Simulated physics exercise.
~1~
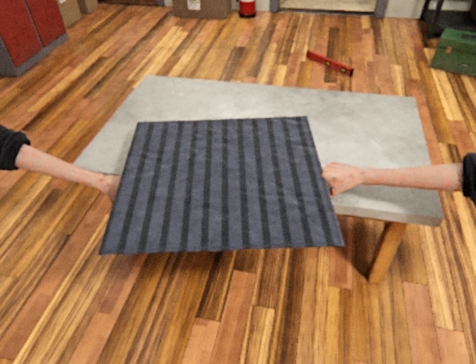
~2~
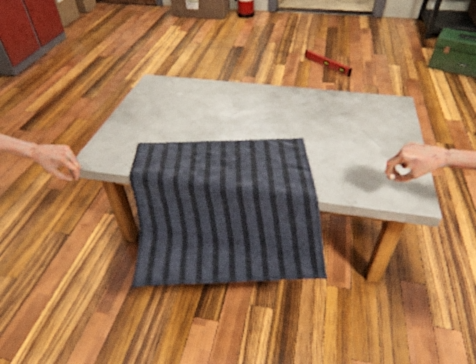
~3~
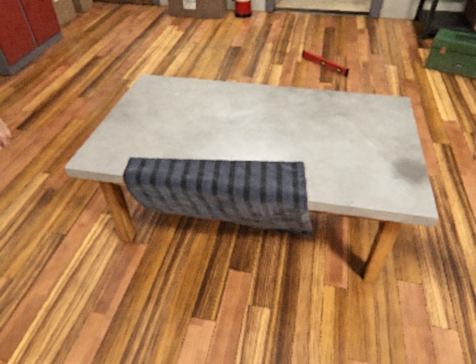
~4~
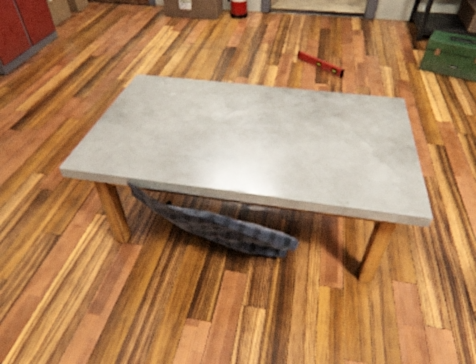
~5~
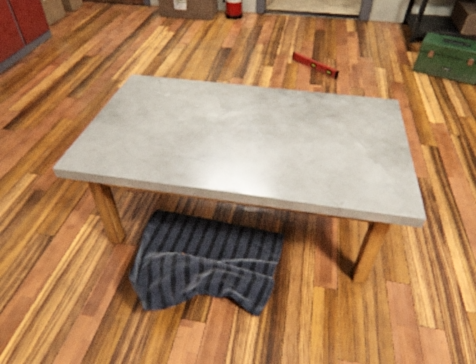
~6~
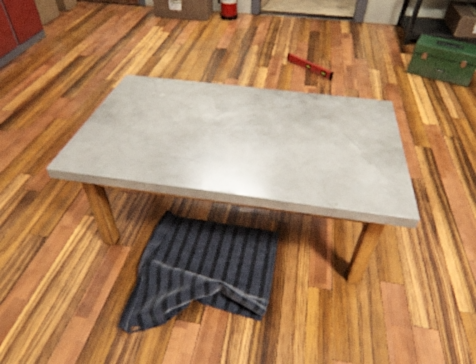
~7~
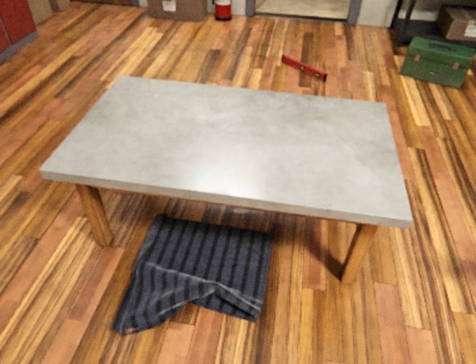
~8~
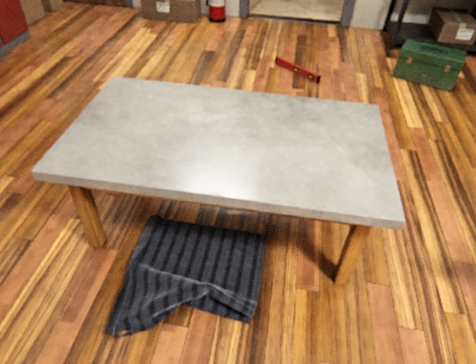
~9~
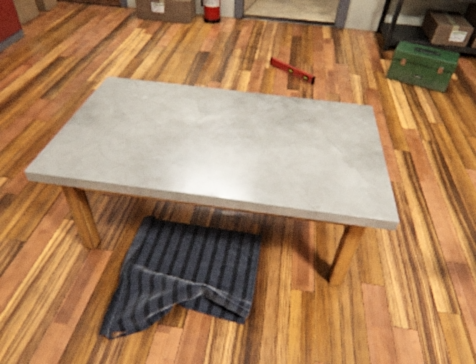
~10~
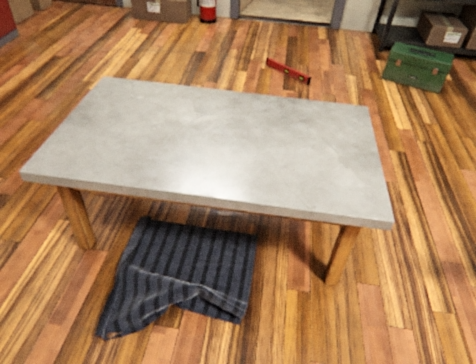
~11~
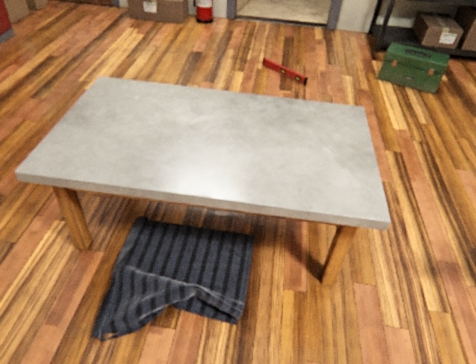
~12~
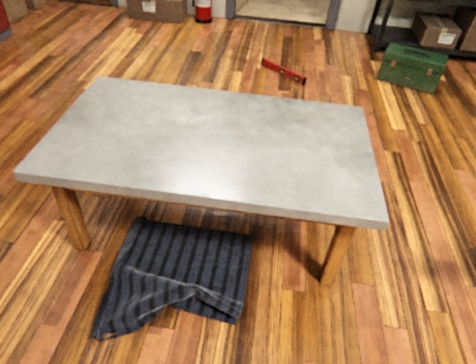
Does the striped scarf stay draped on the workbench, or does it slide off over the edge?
It slides off over the near edge and ends up crumpled on the wooden floor, leaving the top of the workbench bare.
At first, two hands hold a dark striped scarf flat and level over the near edge of a grey-topped workbench with wooden legs. The hands let go and draw apart, and the cloth drapes over the edge with much of it hanging down in front. The hanging part sinks and pulls the rest along, until only a strip remains on top. The scarf then slips off the edge completely and drops to the plank floor. It ends in a crumpled, partly folded heap below the bench, lying still while the bare tabletop drifts slightly left in view.
